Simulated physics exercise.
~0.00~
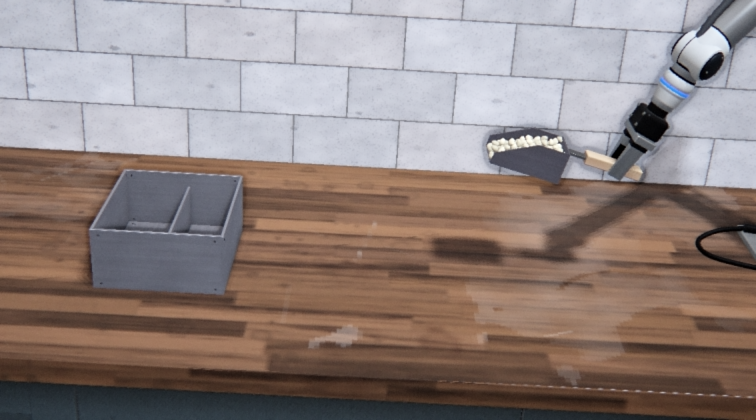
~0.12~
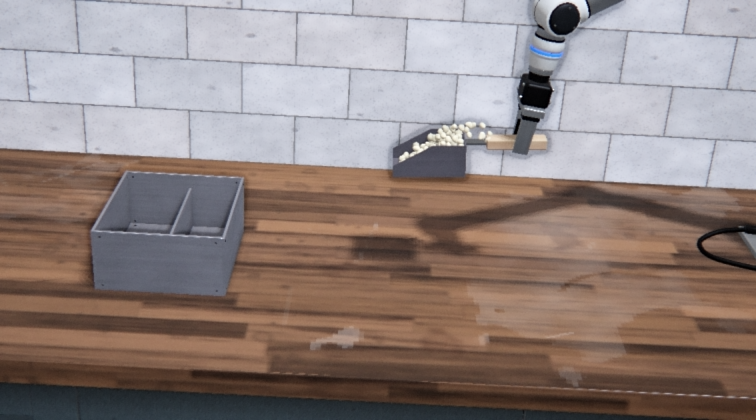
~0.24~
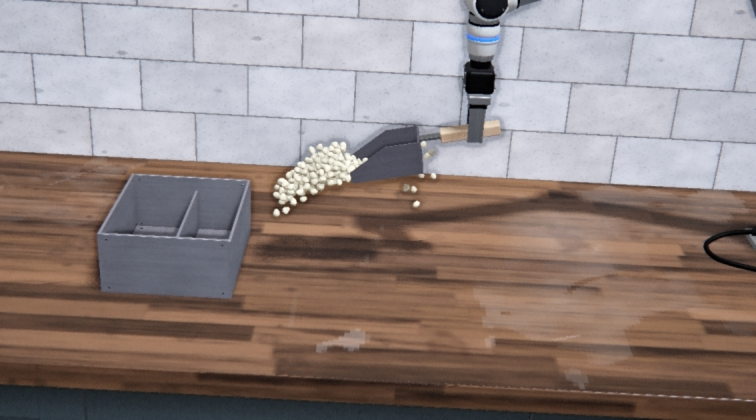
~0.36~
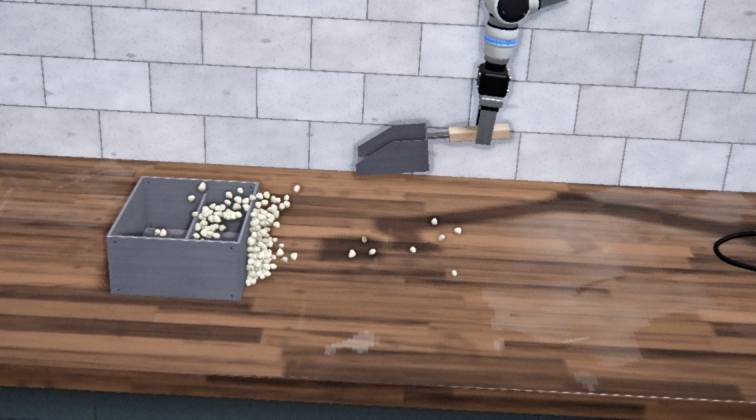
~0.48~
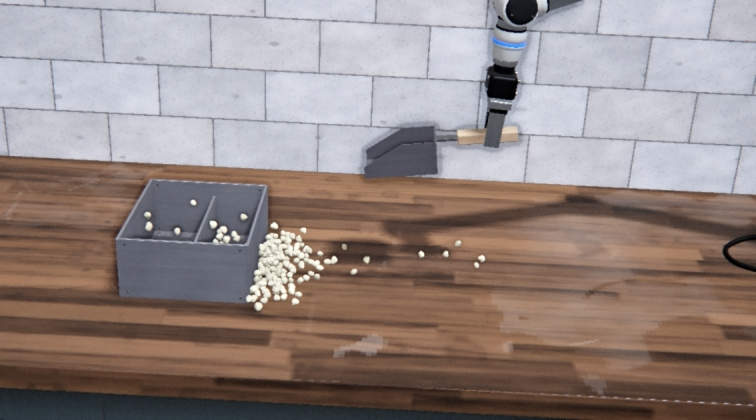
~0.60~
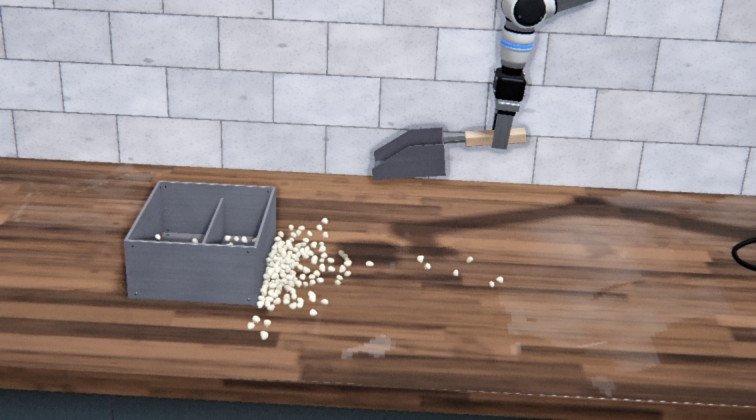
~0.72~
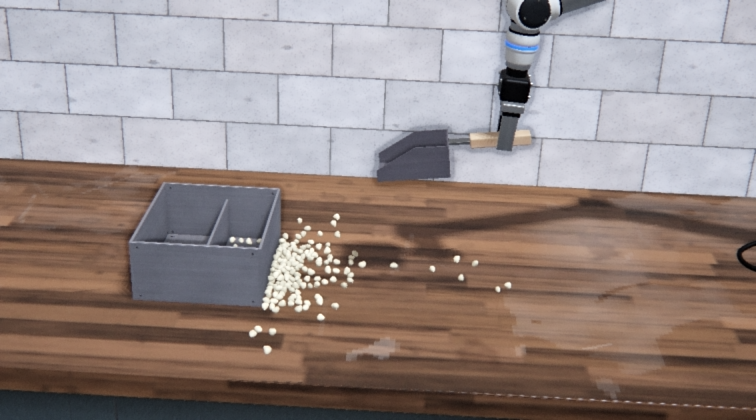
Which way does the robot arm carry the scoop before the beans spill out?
The robot arm carries the scoop to the left, toward the grey box.
